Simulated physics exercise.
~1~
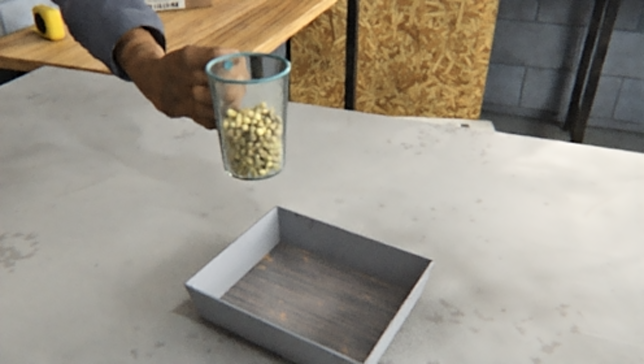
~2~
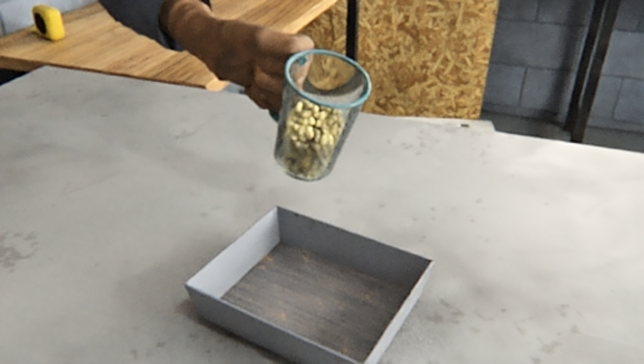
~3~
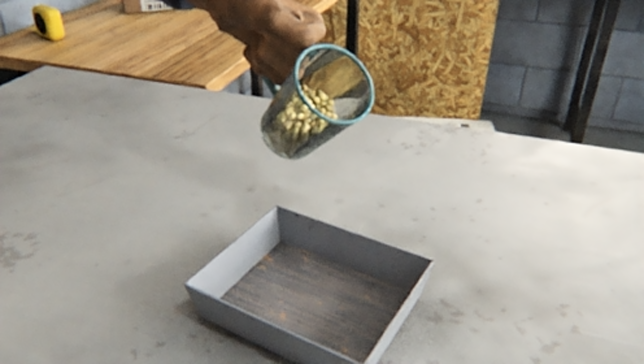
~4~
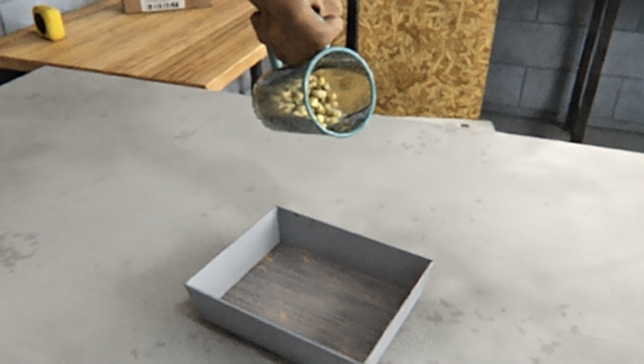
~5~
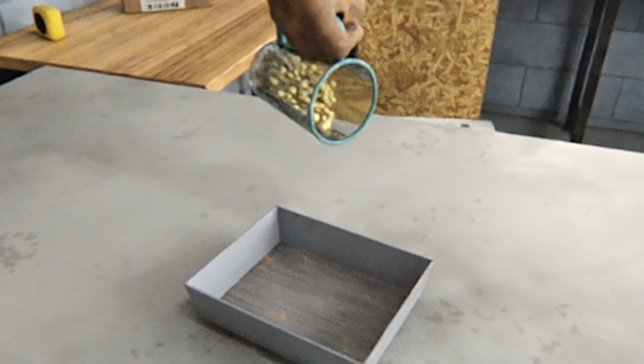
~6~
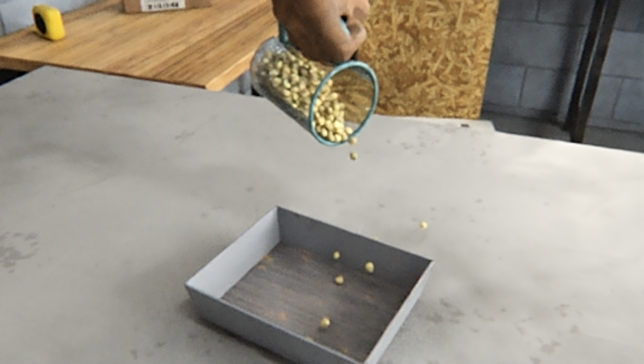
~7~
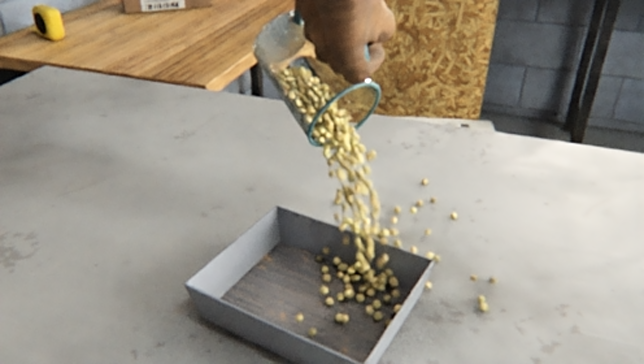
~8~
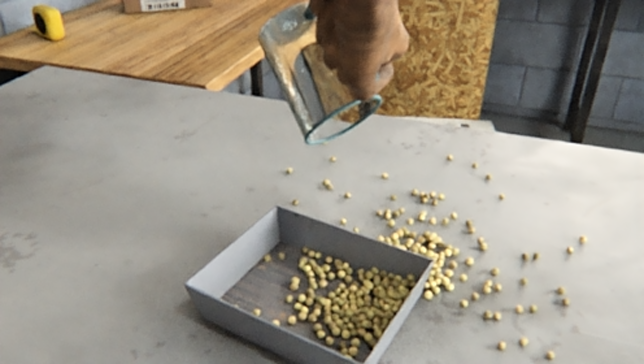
In the video, a hand moves a clear cup of pale yellow soya beans rightward above a grey tin on a table, tilting it until the beans pour out. The emptied cup ends tipped downward, with beans lying in the tin and many others scattered across the table.
